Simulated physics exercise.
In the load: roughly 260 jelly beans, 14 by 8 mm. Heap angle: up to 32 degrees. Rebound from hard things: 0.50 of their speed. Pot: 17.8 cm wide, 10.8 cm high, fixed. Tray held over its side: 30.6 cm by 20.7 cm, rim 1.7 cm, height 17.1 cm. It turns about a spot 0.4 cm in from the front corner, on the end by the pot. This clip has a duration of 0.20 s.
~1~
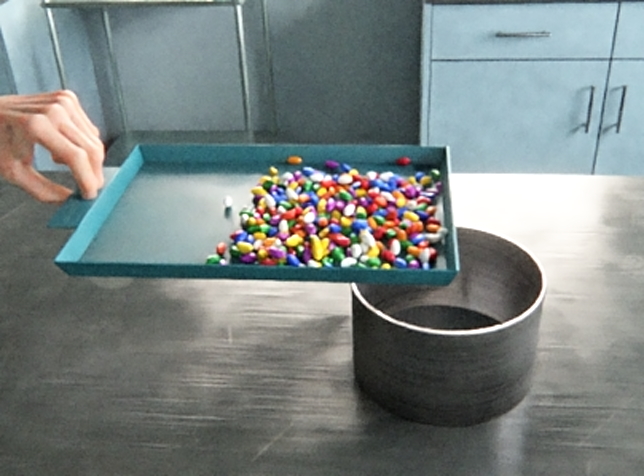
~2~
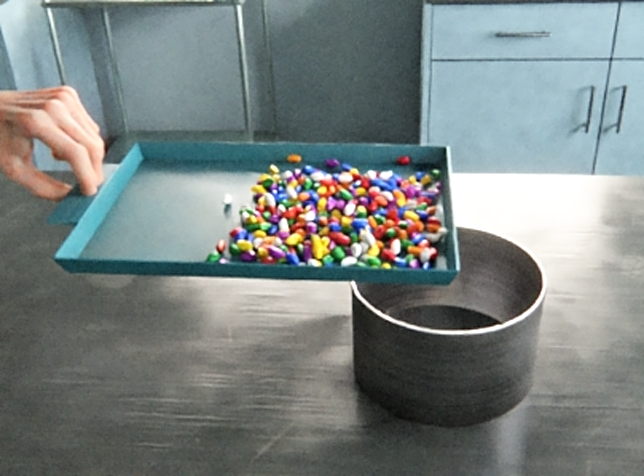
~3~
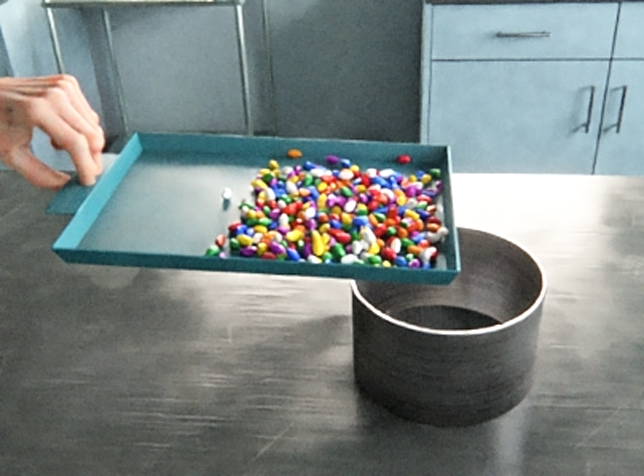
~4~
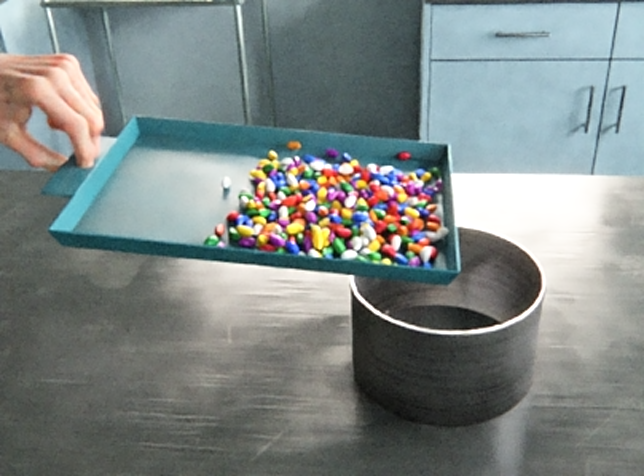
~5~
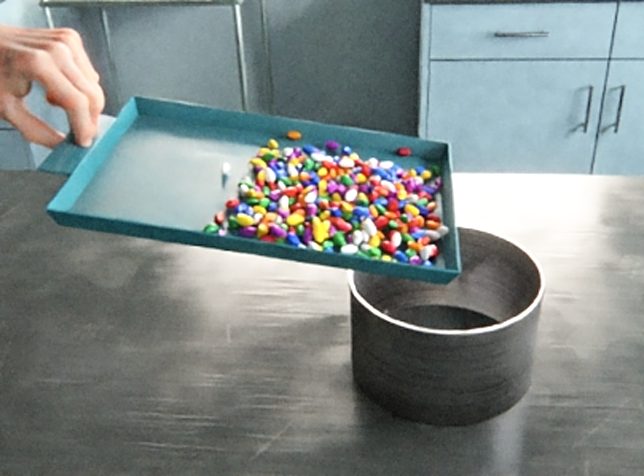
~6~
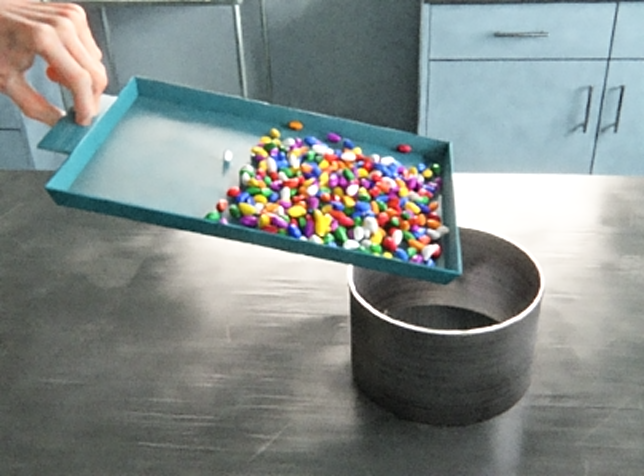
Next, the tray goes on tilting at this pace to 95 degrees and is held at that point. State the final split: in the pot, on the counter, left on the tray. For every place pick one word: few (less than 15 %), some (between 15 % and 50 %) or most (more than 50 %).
Pot gets most, counter gets some, tray gets few.
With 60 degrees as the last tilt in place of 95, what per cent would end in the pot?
About 40 in a hundred would end up in the pot.
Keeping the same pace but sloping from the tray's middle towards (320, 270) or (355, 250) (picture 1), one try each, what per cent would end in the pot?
About 0 and 0 per cent.
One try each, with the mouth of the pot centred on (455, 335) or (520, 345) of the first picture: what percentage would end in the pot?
I'd say close to 60 percent for the first spot and 65 percent for the second.
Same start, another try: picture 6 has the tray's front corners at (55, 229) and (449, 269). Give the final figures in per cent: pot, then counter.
Split: Pot = 0, counter = 100.
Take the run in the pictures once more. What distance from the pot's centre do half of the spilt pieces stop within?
20 cm.
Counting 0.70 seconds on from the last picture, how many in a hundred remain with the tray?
About 45 per cent.
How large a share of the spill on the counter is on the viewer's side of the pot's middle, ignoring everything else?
80 %.
Then, 0.42 s after the last picture, tilt 53 degrees; the tray holds 100 %, the pot 0 %.
Then, 0.70 s after the last picture, tilt 79 degrees; the tray holds 45 %, the pot 20 %.
Then, 1.08 s after the last picture, tilt 95 degrees; the tray holds 0 %, the pot 60 %.
In the end, pot 60 %, counter 40 %, tray 0 %.
